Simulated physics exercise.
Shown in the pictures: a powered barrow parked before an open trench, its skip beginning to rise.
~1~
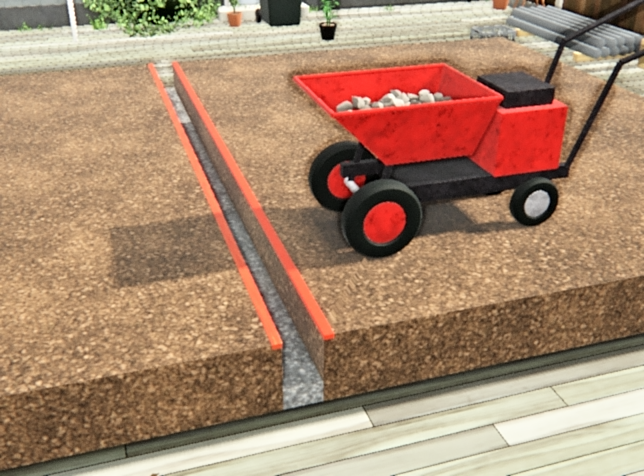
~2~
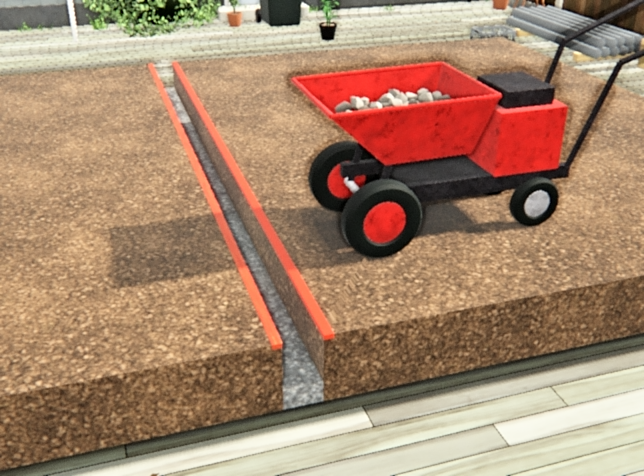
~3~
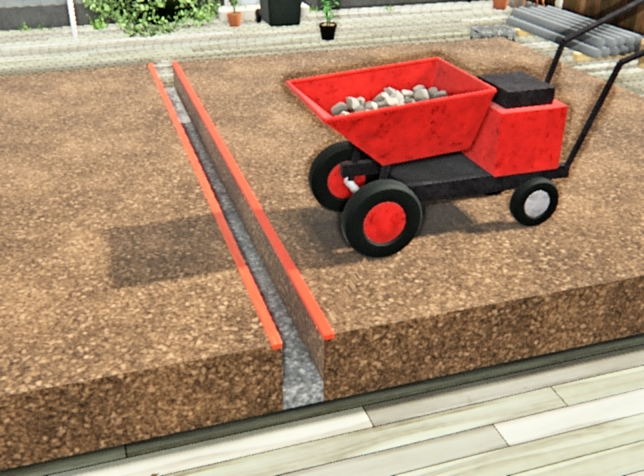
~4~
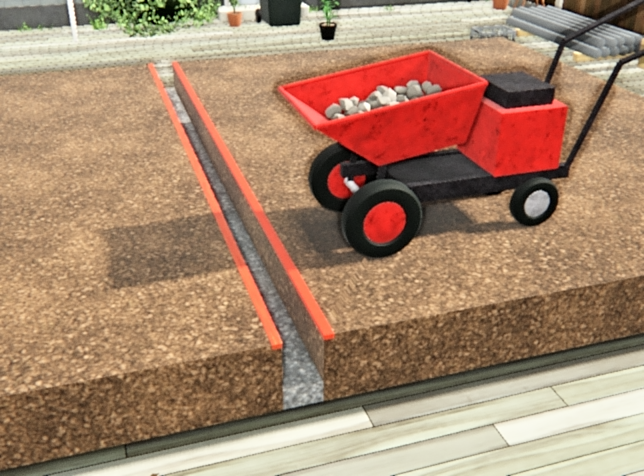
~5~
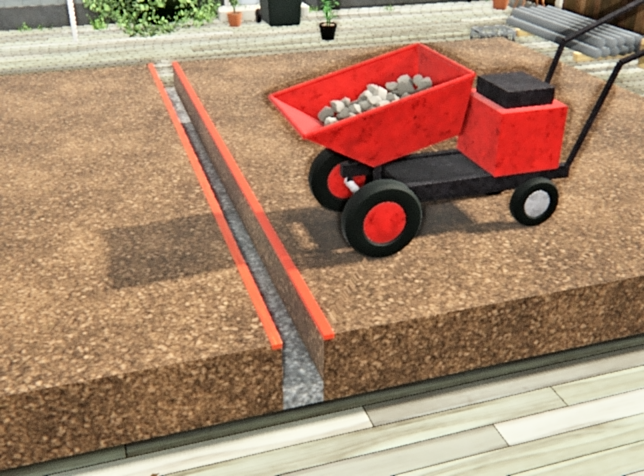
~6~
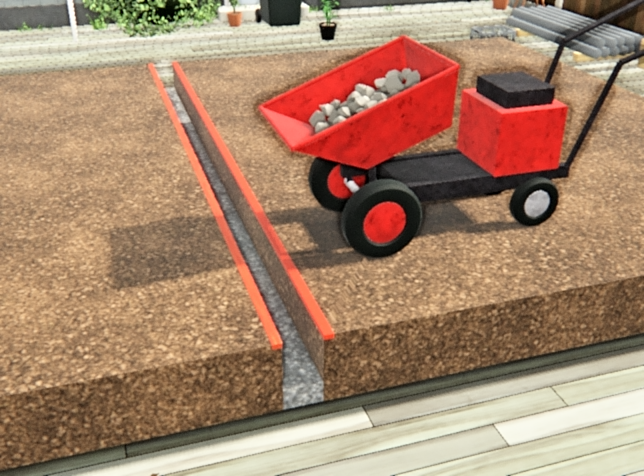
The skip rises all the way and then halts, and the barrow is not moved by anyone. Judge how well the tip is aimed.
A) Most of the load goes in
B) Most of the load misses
B, most of the load misses.
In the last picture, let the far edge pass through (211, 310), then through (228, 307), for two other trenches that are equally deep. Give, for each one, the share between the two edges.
About 100 %, then 90 %.
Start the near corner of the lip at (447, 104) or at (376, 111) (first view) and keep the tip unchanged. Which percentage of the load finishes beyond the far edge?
The first position yields around 0 per cent; the second yields around 10 per cent.
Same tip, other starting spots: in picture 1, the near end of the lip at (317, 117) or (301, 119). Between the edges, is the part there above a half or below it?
First spot a minority of it, second spot a minority of it.
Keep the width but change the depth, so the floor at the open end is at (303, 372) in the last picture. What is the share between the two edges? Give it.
Something like 10 %.
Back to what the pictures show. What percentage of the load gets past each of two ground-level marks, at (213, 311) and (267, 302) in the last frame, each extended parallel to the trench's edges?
Close to 30 per cent, then close to 60 per cent.
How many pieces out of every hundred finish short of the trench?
Call it some 0 percent of the pieces.
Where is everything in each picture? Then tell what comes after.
Lip of the skip at (333, 116), level; top of the load at (411, 109), broken stones; first edge of the trench at (306, 294); far edge at (258, 302), the trench under half as wide as the skip, and about as deep as wide, in the first picture.
Lip of the skip at (331, 117), tipped barely; top of the load at (414, 106), in the second picture.
Lip of the skip at (325, 121), tipped barely; top of the load at (405, 106), in the third picture.
Lip of the skip at (316, 127), tipped a little; top of the load at (420, 108), in the fourth picture.
Lip of the skip at (305, 137), tipped a little; top of the load at (411, 104), in the fifth picture.
Lip of the skip at (293, 149), tipped clearly; top of the load at (419, 100); first edge of the trench at (306, 294); far edge at (258, 302), in the sixth picture.
Soon after the last picture, skip tipped steeply; all in the skip.
A little later, skip tipped right over; most in the skip; a stray few in or heaped over the trench; about a quarter beyond it.
Later still, skip tipped right over; about a third in the skip; a small part in or heaped over the trench; about half beyond it.
At rest, skip tipped right over; about a third in the skip; a small part in or heaped over the trench; about half beyond it.
